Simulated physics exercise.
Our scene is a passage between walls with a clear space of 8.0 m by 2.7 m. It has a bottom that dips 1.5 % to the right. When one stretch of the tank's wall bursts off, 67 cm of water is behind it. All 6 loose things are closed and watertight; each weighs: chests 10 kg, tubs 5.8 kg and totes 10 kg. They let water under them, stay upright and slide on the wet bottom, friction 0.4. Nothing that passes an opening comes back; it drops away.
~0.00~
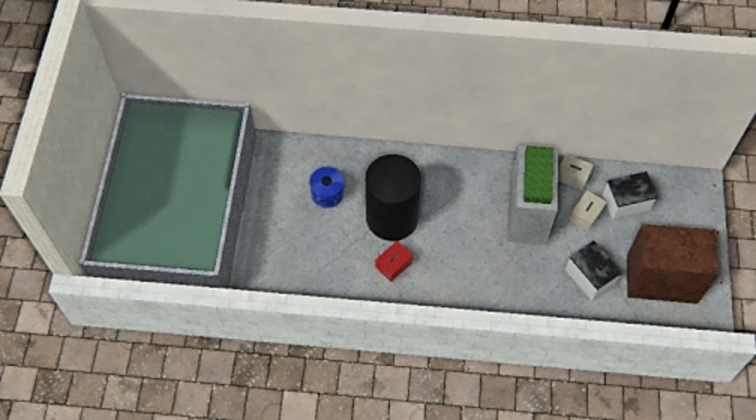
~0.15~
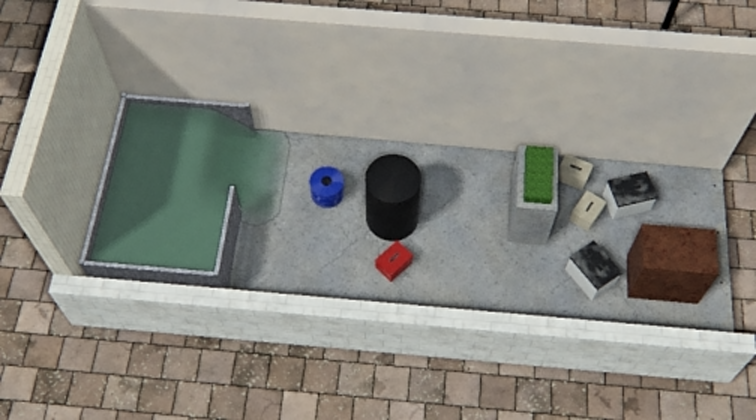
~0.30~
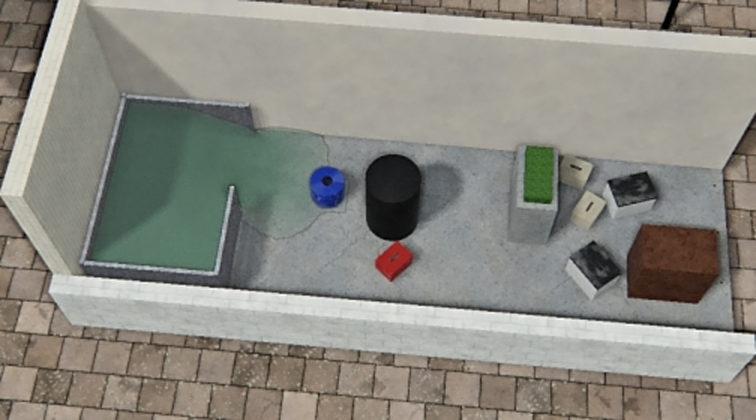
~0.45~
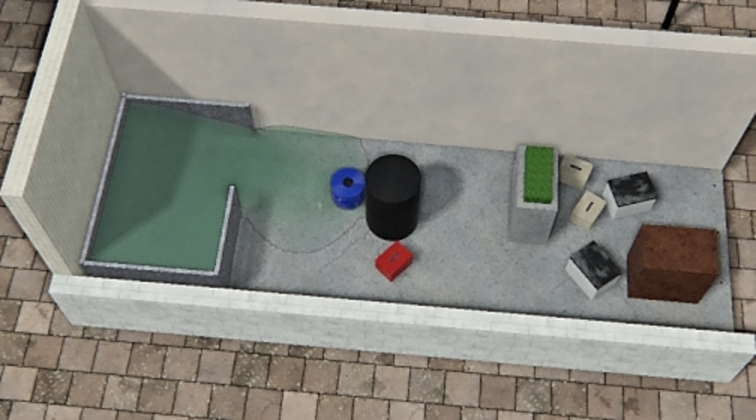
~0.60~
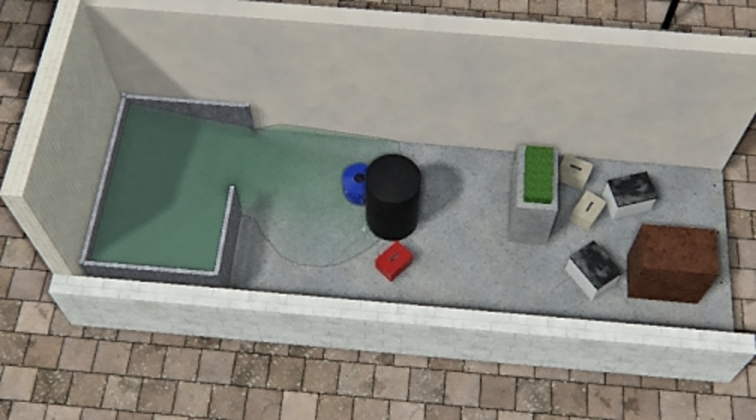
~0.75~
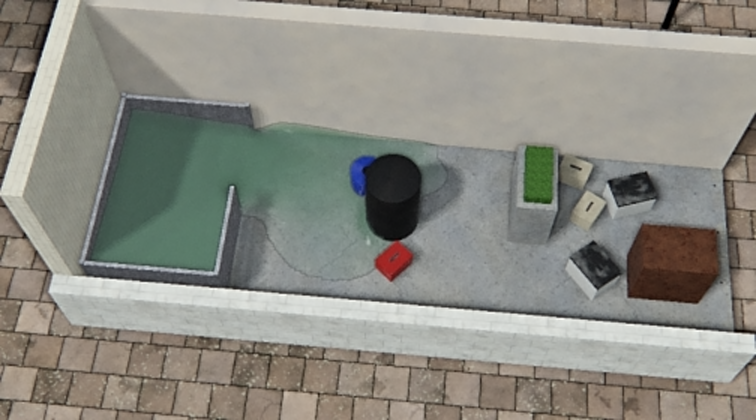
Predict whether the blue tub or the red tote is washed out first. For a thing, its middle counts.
The blue one is washed out first.
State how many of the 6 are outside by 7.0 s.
I get 3 in all.
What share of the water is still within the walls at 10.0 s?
Roughly 52 percent.
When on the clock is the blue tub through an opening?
At roughly 3.0 seconds.
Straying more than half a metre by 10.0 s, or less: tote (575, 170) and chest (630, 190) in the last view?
In order: Beyond the mark, beyond the mark.
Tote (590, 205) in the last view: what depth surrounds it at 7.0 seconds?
Roughly 6 cm.
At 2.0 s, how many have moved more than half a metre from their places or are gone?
4.
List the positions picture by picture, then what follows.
The blue tub at (326, 181), on the bottom; the red tote at (394, 258) rests on the ground; 3.7 m2 under water; 0 of 6 have shifted, in the first picture.
The blue tub at (326, 181) rests on the ground; the red tote at (394, 258), on the bottom; water covers 4.5 m2; 0 of 6 have shifted, in the second picture.
The blue tub at (327, 181), on the bottom; the red tote at (394, 258), on the bottom; 5.3 m2 under water; 0 of 6 have shifted, in the third picture.
The blue tub at (348, 183) rests on the ground, 29 cm from its start; the red tote at (394, 258) rests on the ground; water covers 6.1 m2; 1 of 6 have shifted, in the fourth picture.
The blue tub at (360, 178) rests on the ground, 44 cm from its start; the red tote at (394, 258) rests on the ground; 7.1 m2 under water; 1 of 6 have shifted, in the fifth picture.
The blue tub at (368, 171) floats, 56 cm from its start; the red tote at (394, 258) rests on the ground; water covers 7.8 m2; 1 of 6 have shifted, in the sixth picture.
After 2.0 s the blue tub is near (549, 149), 3.0 m from its start, afloat; the red tote is near (453, 278), 0.8 m from its start, aground; 0 of 6 are out; 1 afloat.
After 4.5 s the blue tub has gone out (at 2.8 s); the red tote is near (398, 247), 0.1 m from its start, afloat; 3 of 6 are out; 1 afloat.
After 7.0 s the blue tub has gone out (at 2.8 s); the red tote is near (363, 295), 0.7 m from its start, afloat; 3 of 6 are out; 2 afloat.
After 10.0 s the blue tub has gone out (at 2.8 s); the red tote is near (409, 289), 0.5 m from its start, aground; 3 of 6 are out; 0 afloat.
